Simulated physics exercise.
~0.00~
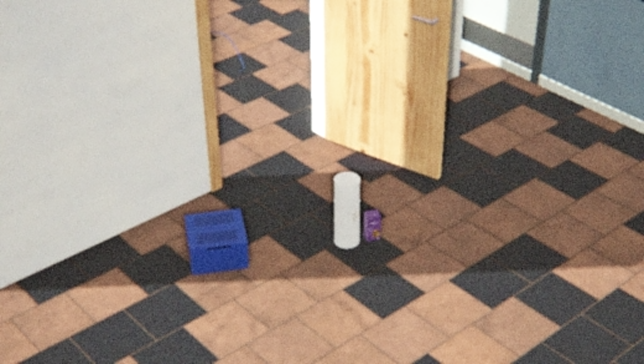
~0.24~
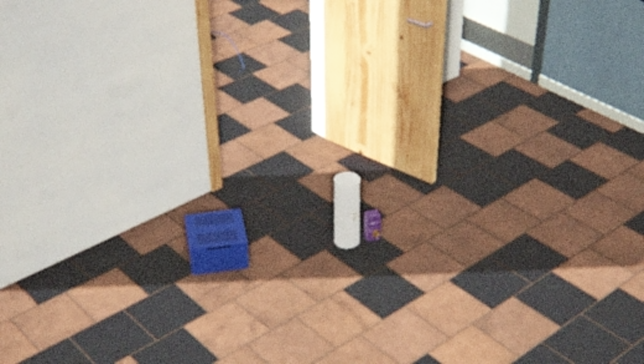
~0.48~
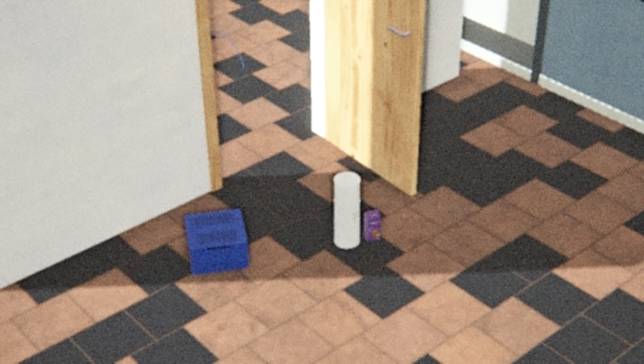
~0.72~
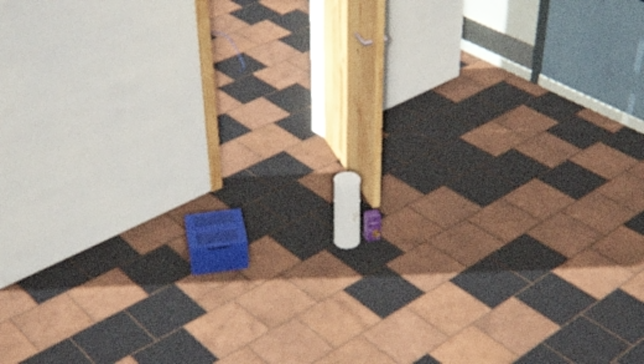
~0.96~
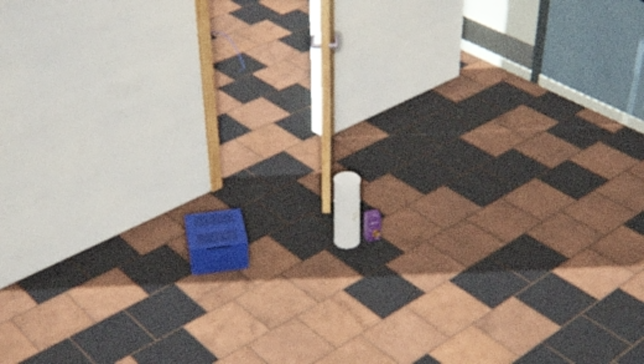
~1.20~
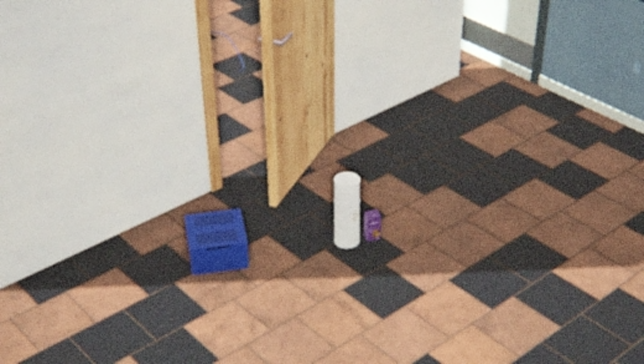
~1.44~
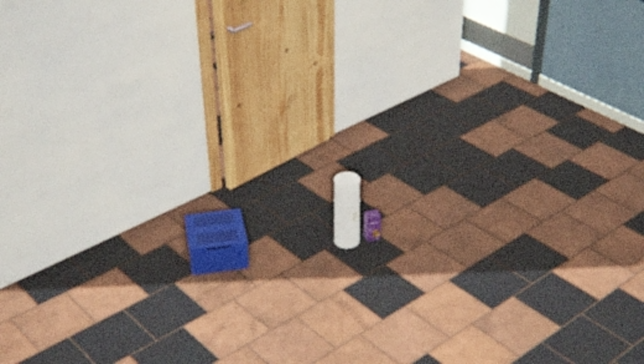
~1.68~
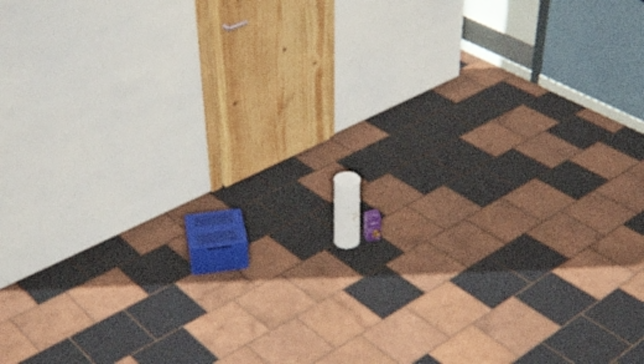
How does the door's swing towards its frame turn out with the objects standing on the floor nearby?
The door swings all the way into its frame and ends up closed, while the white canister, purple carton and blue tote stay where they were.
Wooden door swinging steadily shut, passing behind a white canister, purple carton and blue tote that stay still on the tiled floor.
